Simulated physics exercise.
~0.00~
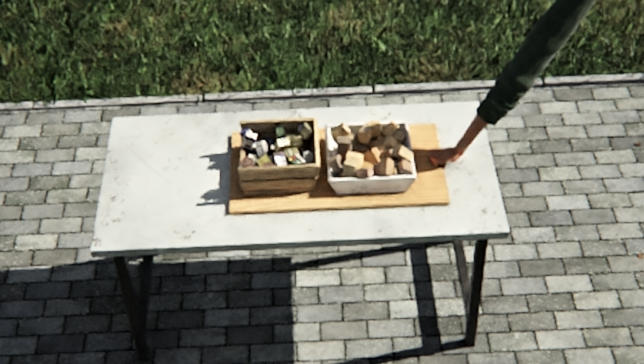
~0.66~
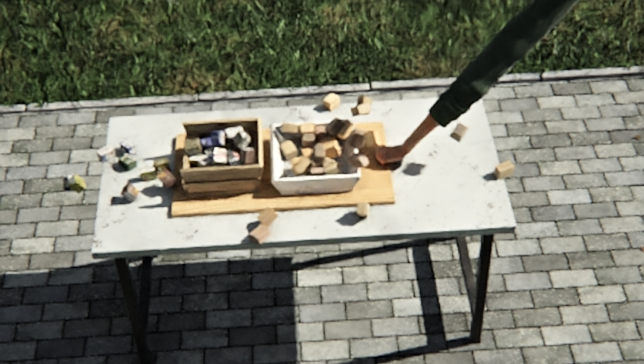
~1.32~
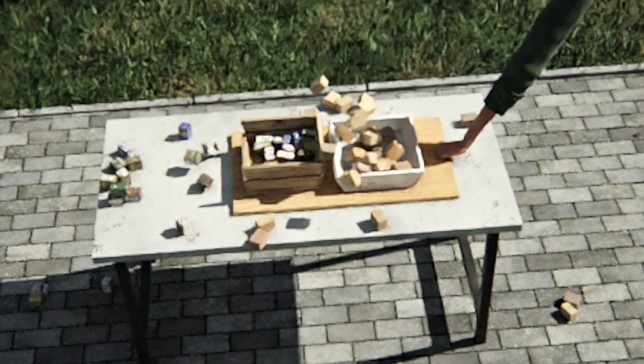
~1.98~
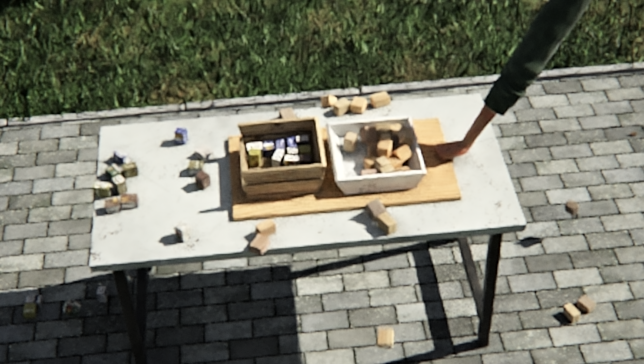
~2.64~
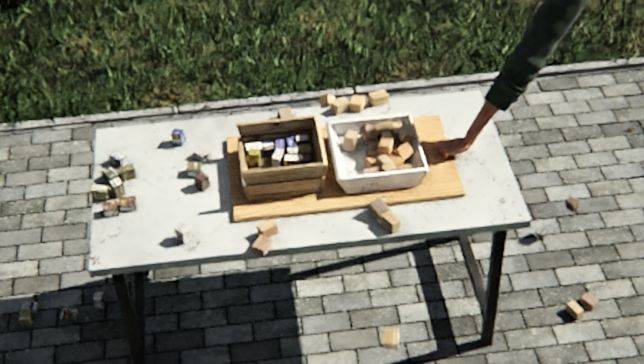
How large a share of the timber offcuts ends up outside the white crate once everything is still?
More than one in six of the timber offcuts end up out of the white crate, leaving it visibly emptier, with pieces lying on the table and the paving.
